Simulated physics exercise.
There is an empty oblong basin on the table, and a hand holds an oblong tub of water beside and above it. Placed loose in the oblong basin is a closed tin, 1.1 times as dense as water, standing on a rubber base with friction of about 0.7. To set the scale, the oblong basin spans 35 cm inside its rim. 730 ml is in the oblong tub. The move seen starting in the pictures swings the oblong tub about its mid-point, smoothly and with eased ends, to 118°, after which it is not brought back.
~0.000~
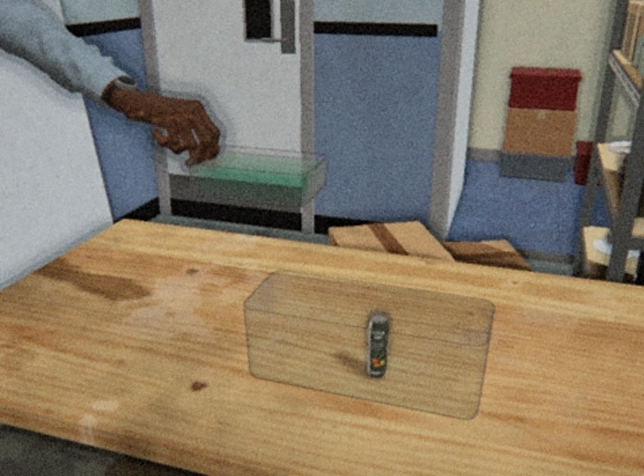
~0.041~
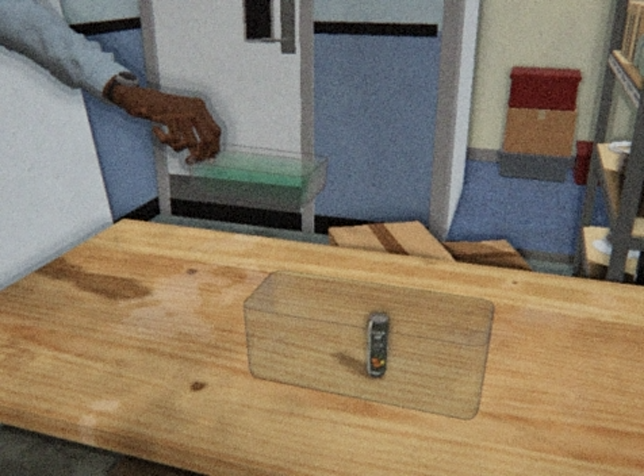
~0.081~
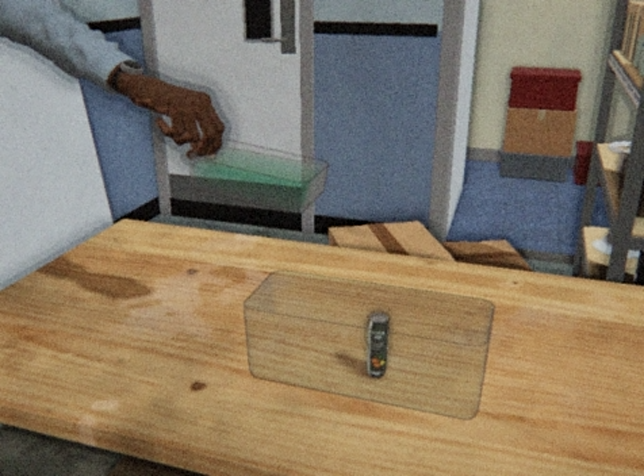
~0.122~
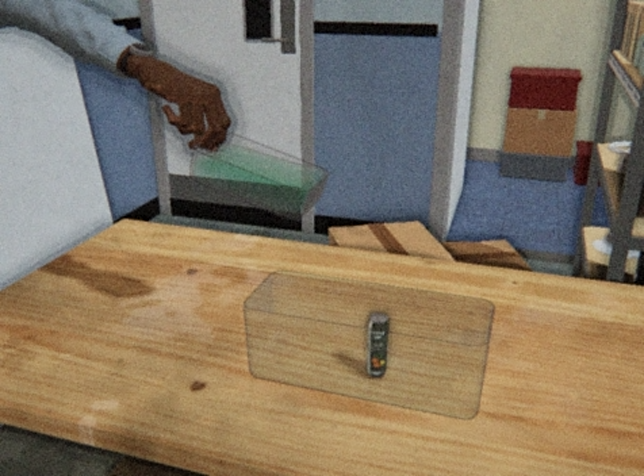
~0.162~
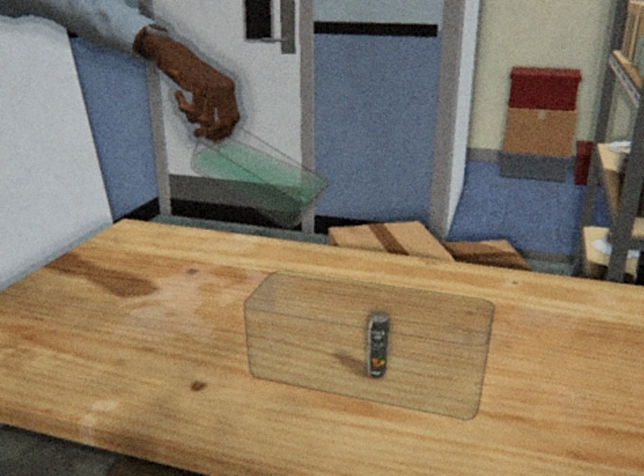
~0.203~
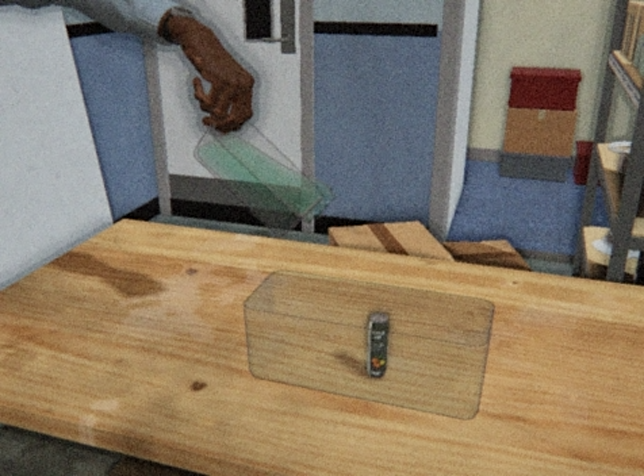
By a table, a hand tilts a clear tub of greenish water, lowering its right end.
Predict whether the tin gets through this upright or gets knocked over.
Knocked over.
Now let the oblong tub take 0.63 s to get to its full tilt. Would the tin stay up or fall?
Result: Tin tipped over.
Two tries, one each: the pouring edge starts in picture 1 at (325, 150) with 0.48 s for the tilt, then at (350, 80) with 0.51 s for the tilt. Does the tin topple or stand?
Run one: It tumbles. Run two: It does not tip.
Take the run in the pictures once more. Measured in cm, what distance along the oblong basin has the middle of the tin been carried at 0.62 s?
Reading: Roughly 3 cm.
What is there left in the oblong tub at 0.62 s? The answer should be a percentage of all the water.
Close to 1 in a hundred.
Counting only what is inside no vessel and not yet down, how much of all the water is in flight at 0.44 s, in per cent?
Around 28 in a hundred.
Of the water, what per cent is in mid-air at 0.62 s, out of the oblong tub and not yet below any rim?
9 per cent, roughly.
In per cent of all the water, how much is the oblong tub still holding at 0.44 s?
I reckon about 8 in a hundred is still held.
By 0.44 s the tilt is 113° and 8 per cent is still to pour; the tin stands where it began.
By 0.62 s the tilt is 118° and 1 per cent is still to pour; the tin leans 16°.
By 0.81 s the tilt is 118° and 0 per cent is still to pour; the tin leans 26°.
By 1.01 s the tilt is 118° and 0 per cent is still to pour; the tin lies on its side.
At rest the tin lies on its side.
